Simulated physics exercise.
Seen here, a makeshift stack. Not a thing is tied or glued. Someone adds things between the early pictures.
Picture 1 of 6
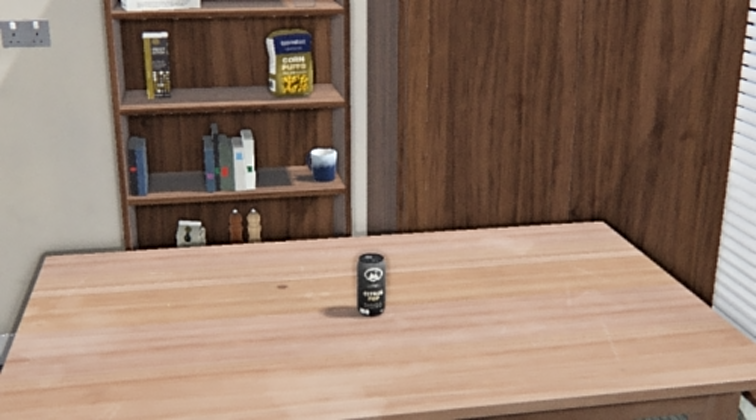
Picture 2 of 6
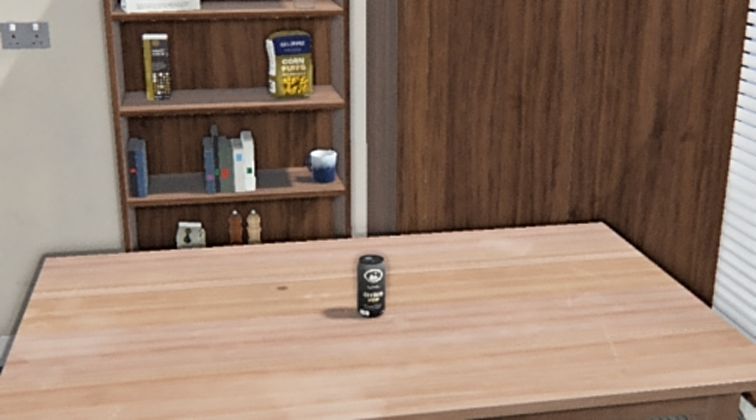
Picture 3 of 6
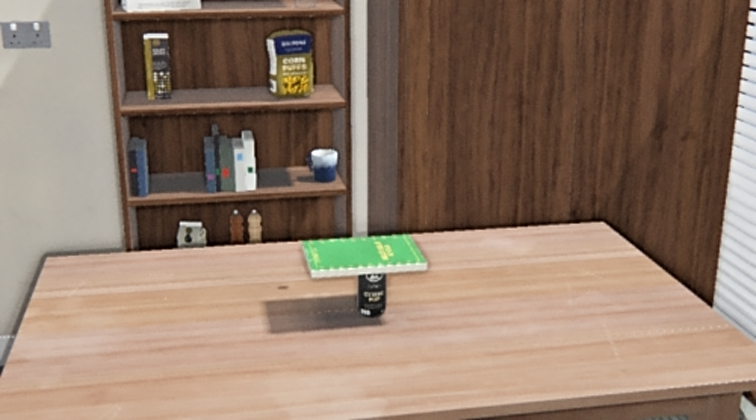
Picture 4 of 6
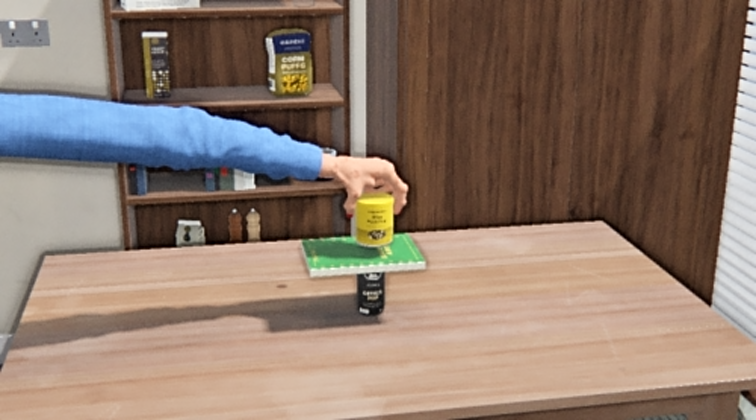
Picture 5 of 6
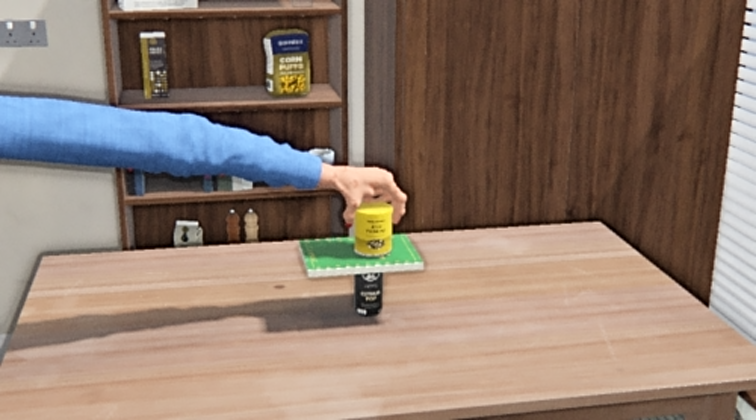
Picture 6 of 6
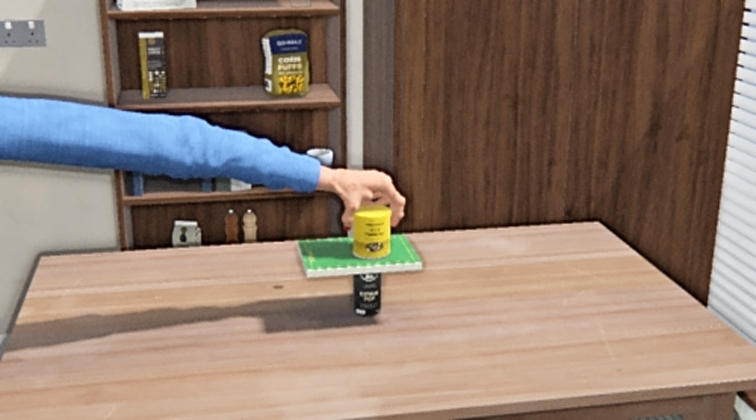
A blue-sleeved arm reaches in from the left over a pale wooden table, seen from slightly above in a room with dark wood panelling and a shelf unit behind. A black can stands mid-table, and a green book appears flat on top of it. The hand lowers a yellow tin onto the book, the stack shifts very slightly left, and the camera stays still.
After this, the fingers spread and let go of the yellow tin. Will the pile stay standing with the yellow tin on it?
Yes.
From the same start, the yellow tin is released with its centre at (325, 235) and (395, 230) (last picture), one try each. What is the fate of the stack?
It falls the first time and does not fall the second time.
Then, 0.50 s after the last picture, nothing has stirred.
Then, 1.30 s after the last picture, yellow tin resting near (372, 232).
At rest, all 3 in place. Seen from the same camera at the end, yellow tin near (372, 232). The stack holds.
